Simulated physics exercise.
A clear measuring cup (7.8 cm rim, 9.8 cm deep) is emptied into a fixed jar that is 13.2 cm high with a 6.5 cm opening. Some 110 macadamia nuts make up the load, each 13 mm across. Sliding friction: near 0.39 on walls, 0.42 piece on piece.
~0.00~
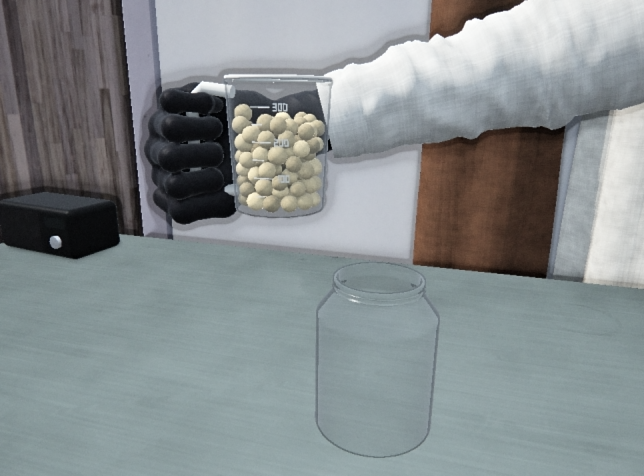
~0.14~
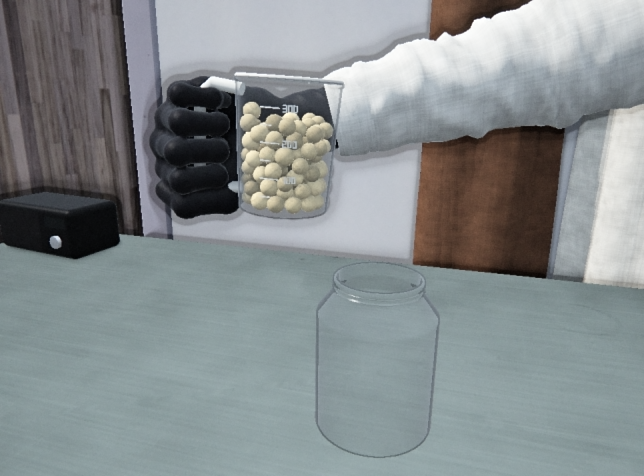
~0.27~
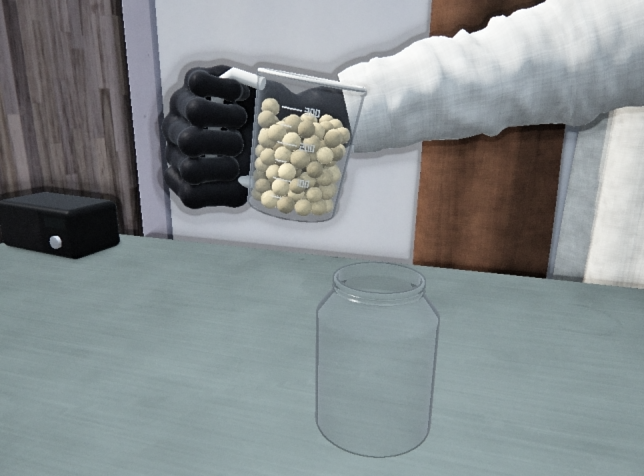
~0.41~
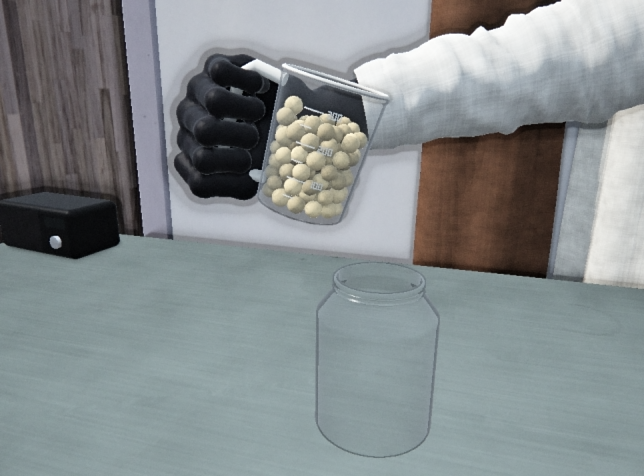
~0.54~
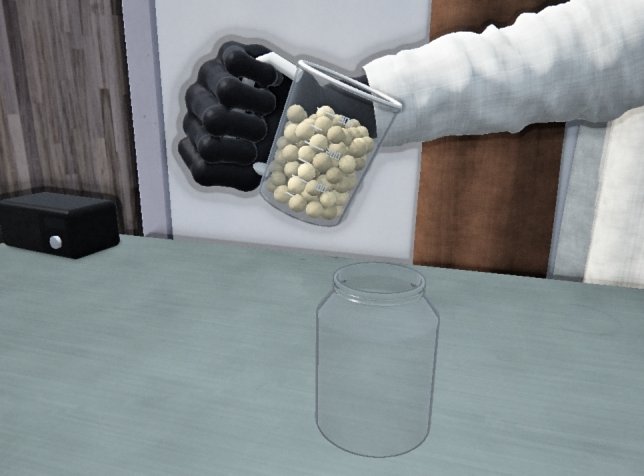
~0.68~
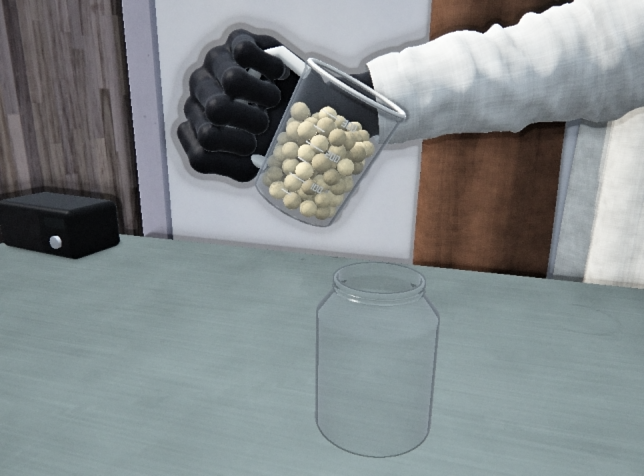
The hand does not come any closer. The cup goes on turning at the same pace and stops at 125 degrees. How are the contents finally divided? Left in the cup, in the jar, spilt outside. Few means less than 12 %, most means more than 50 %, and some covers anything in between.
Still above: Few; jar: Most; spilt: Some.
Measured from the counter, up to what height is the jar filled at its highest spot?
4.0 cm.
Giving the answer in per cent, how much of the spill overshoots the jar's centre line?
100 %.
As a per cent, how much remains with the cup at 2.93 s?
Somewhere near 0 per cent.
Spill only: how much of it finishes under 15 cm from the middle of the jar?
It works out near 40 in a hundred.
After 1.62 s, tilt 73 degrees; the cup holds 100 %, the jar 0 %.
After 2.25 s, tilt 103 degrees; the cup holds 85 %, the jar 5 %.
After 2.93 s, tilt 125 degrees; the cup holds 0 %, the jar 80 %.
At rest (3.6 s), still above 0 %, jar 80 %, spilt 20 %.
